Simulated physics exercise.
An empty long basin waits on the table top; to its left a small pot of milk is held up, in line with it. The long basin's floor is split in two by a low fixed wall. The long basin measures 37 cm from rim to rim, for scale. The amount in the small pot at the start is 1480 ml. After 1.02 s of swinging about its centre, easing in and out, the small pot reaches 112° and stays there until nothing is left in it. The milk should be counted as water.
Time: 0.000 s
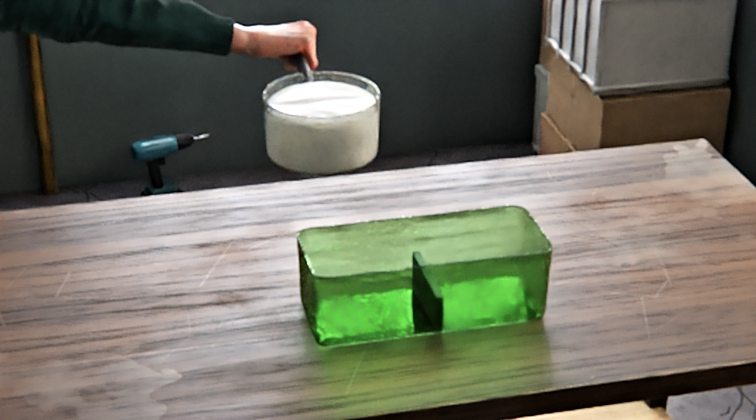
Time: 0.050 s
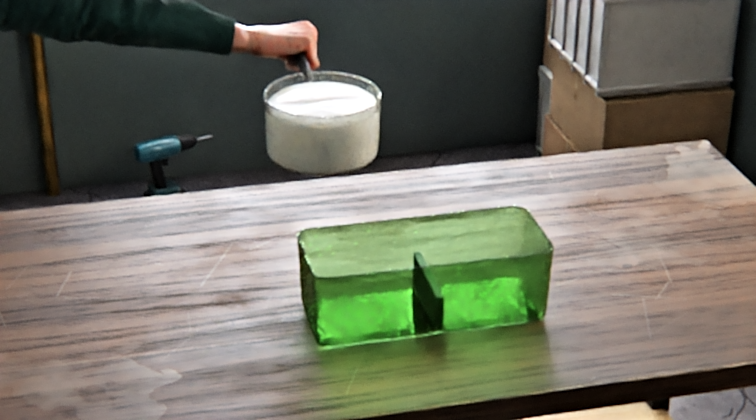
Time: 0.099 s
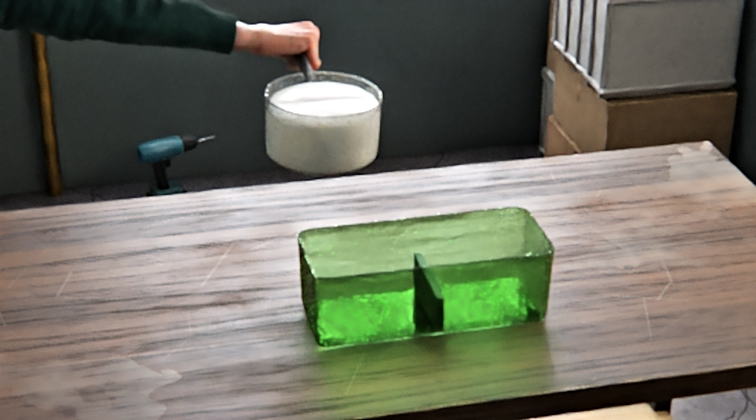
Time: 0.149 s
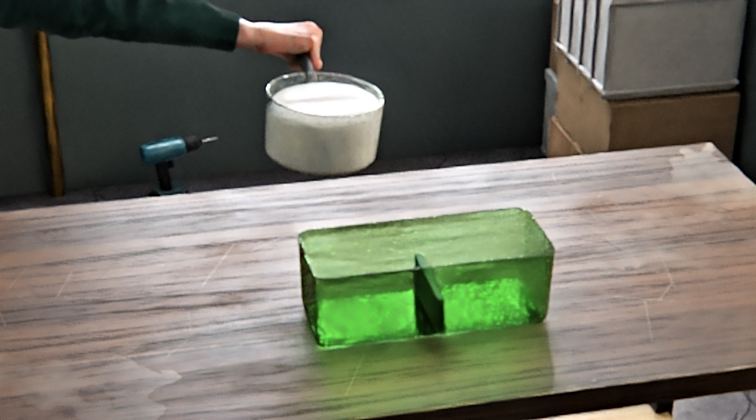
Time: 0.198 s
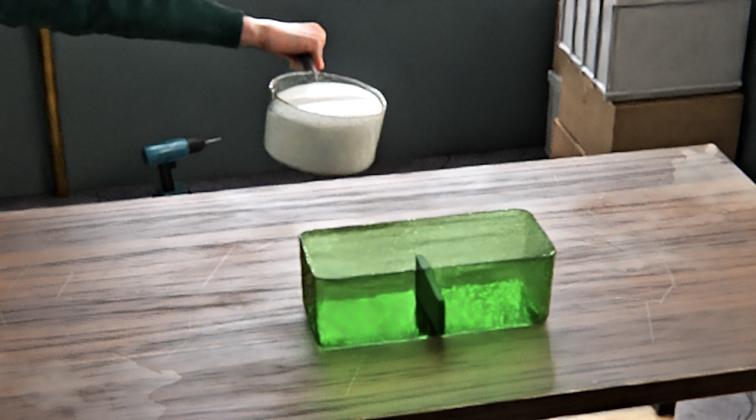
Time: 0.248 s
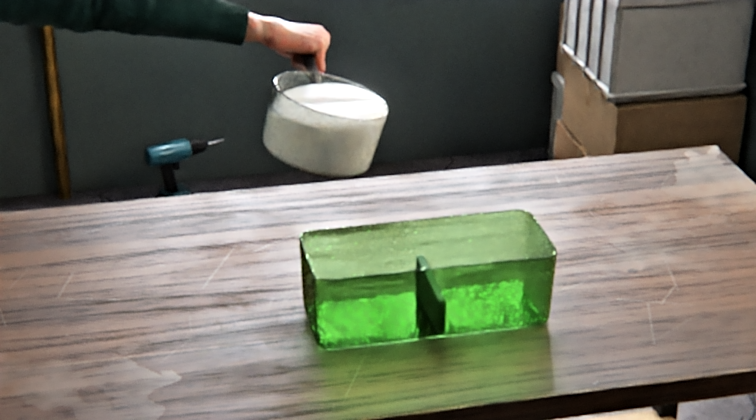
The footage shows a hand holding a small clear pot of milk above a wooden table with a green, divided long basin on it, as the pot gradually tilts to the right and its milk stays inside.
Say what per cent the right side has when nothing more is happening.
It has about 55 per cent.
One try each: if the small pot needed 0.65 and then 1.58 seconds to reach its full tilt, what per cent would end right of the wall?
35 then 60 %.
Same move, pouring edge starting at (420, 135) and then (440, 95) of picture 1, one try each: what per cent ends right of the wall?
Respectively 75 and 90 %.
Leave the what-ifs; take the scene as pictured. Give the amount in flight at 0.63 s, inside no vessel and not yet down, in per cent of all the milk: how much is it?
At that moment, about 40 percent.
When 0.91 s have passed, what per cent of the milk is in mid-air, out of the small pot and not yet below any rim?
Airborne fraction: Approx. 12 %.
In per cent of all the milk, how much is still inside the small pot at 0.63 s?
Remaining: Near 50 % of the total.
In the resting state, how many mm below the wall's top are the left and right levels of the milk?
For the left, around 36 mm; for the right, around 26 mm.
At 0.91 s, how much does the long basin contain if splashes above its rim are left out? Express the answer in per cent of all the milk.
The share is close to 78 percent.
Then, 0.63 s in, the tilt is 76° and 51 per cent is still to pour, 2 is left of the wall and 8 right of it.
Then, 0.91 s in, the tilt is 109° and 8 per cent is still to pour, 24 is left of the wall and 55 right of it.
Then, 1.20 s in, the tilt is 112° and 0 per cent is still to pour, 41 is left of the wall and 55 right of it.
Then, 1.52 s in, the tilt is 112° and 0 per cent is still to pour, 42 is left of the wall and 55 right of it.
Finally, 42 per cent lies left of the wall, 55 right of it and 2 outside.
